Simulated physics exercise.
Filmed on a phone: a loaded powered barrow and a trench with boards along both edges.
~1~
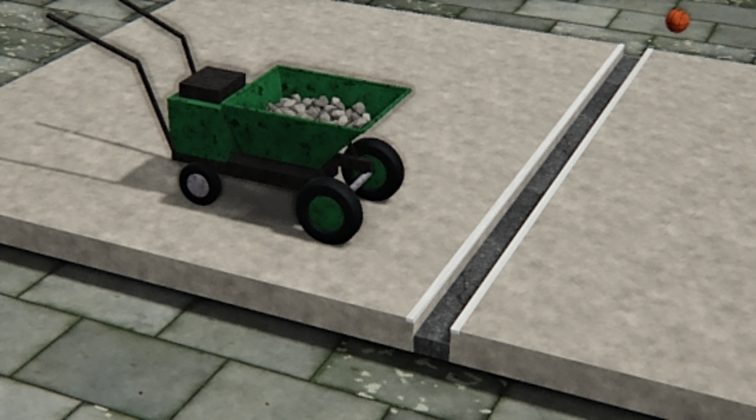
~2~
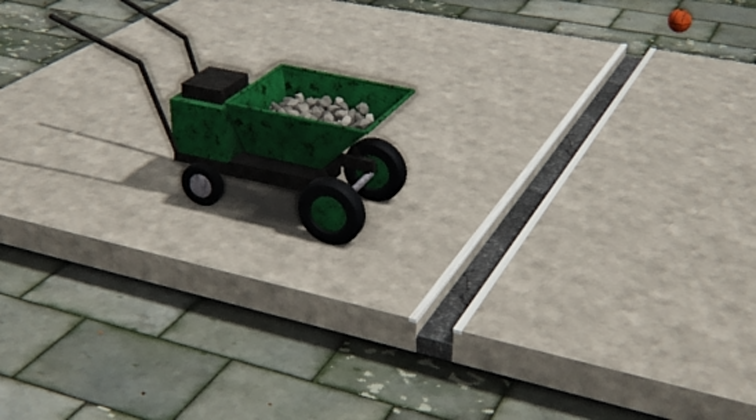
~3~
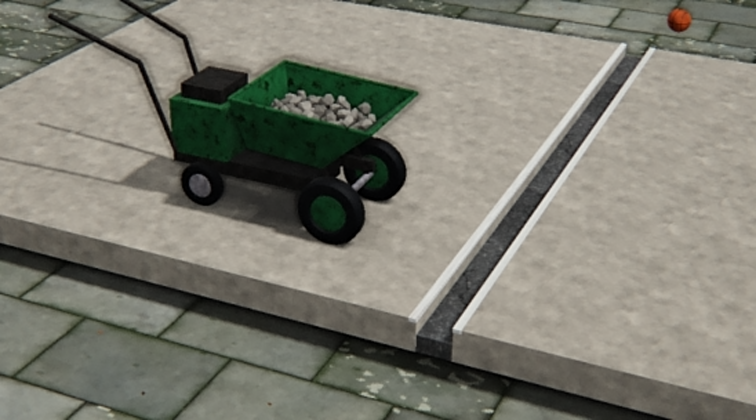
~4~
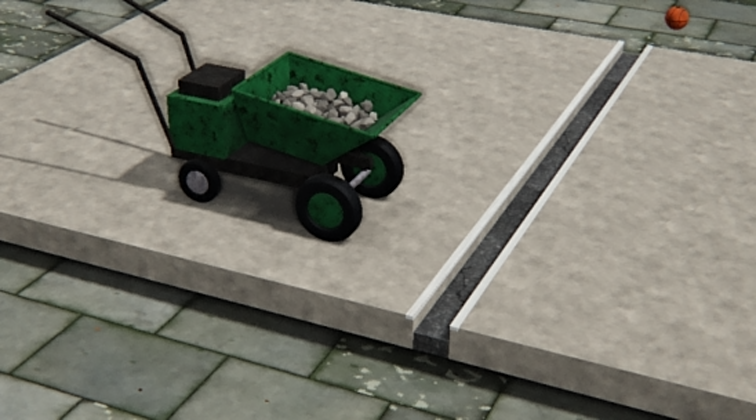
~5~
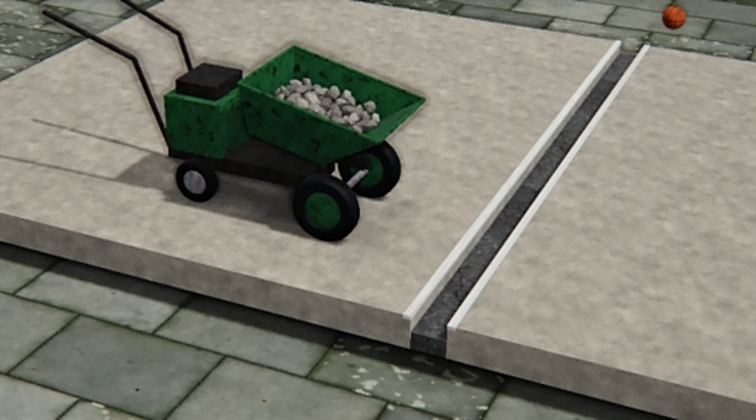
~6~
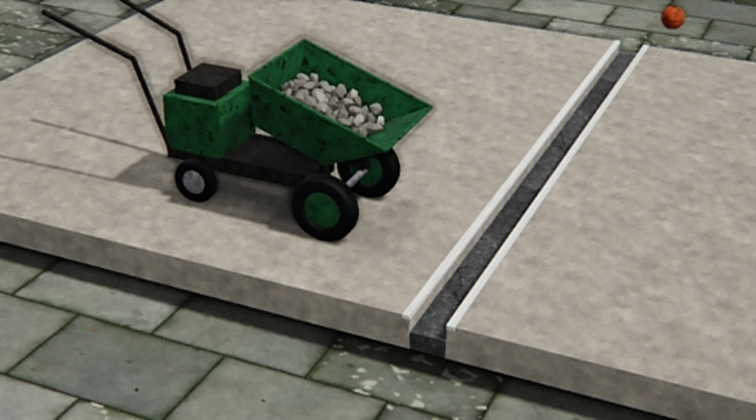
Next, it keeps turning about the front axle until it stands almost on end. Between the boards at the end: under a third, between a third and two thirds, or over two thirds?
Between the edges lies between a third and two thirds of the load.
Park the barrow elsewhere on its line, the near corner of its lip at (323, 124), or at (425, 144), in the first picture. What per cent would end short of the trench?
About 50 and 0 per cent.
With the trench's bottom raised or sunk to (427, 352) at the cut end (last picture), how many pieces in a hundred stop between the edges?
Roughly 70 in a hundred.
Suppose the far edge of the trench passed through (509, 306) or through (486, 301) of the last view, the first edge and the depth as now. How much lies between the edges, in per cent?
About 70 and 70 per cent.
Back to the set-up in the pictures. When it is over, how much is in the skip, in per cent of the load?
Roughly 15 in a hundred.
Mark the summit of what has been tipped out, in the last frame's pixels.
Close to (464, 225).
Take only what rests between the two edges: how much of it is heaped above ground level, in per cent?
About 30 per cent.
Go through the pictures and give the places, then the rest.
The first picture shows lip of the skip (363, 132), level; top of the load (308, 121), broken stones; first edge of the trench (432, 290); far edge (475, 301), the trench under half as wide as the skip, and about half as deep as wide.
The second picture shows lip of the skip (366, 133), level; top of the load (311, 115).
The third picture shows lip of the skip (370, 135), tipped barely; top of the load (304, 108).
The fourth picture shows lip of the skip (374, 137), tipped a little; top of the load (295, 109).
The fifth picture shows lip of the skip (378, 142), tipped a little; top of the load (290, 106).
The sixth picture shows lip of the skip (386, 151), tipped clearly; top of the load (302, 94); first edge of the trench (428, 287); far edge (471, 297).
Just after the last frame, skip tipped steeply; every one in the skip.
A moment on, skip tipped right over; roughly half in the skip; roughly a quarter short of the trench; roughly a third in or heaped over the trench.
Further on, skip tipped right over; roughly a quarter in the skip; roughly a quarter short of the trench; roughly half in or heaped over the trench; about a tenth beyond it.
When it is over, skip tipped right over; roughly a quarter in the skip; roughly a quarter short of the trench; roughly half in or heaped over the trench; about a tenth beyond it.
